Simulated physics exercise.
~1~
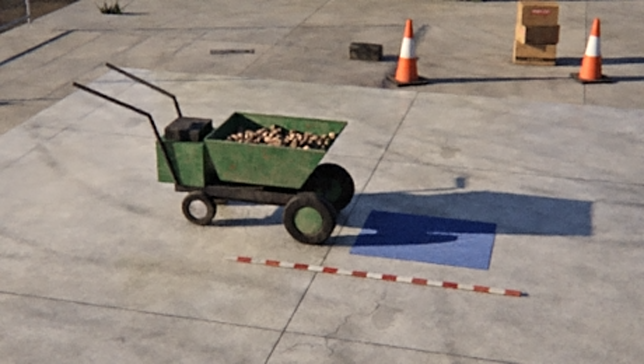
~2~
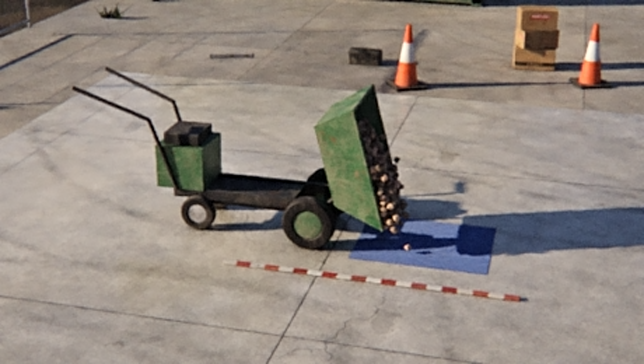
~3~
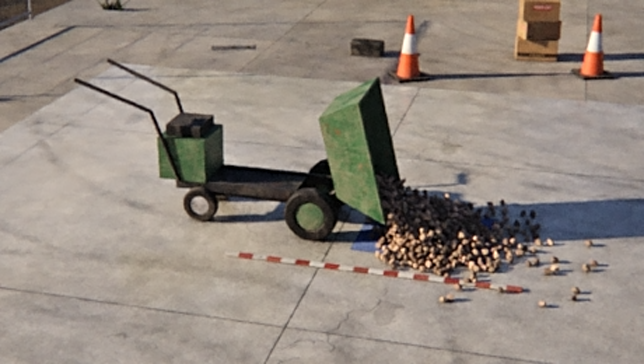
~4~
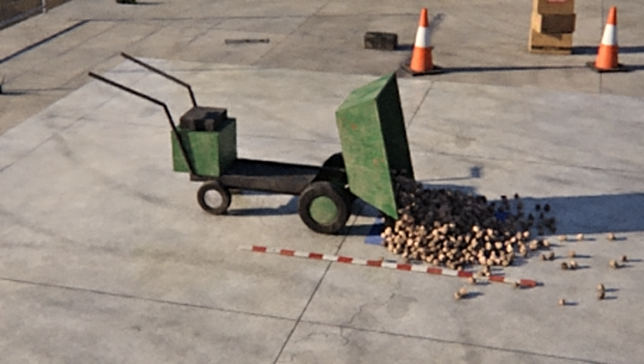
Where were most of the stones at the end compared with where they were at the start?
At the start the stones sat inside the barrow's green tray. By the end most of them lay in a heap on the ground to the right, in front of the tipped tray and over the blue sheet.
The green tray of a small barrow tipped steeply forward to the right, and its load of brownish stones slid out onto the blue sheet, ending in a heap that hid most of it, with a few stones scattered beyond the striped staff.
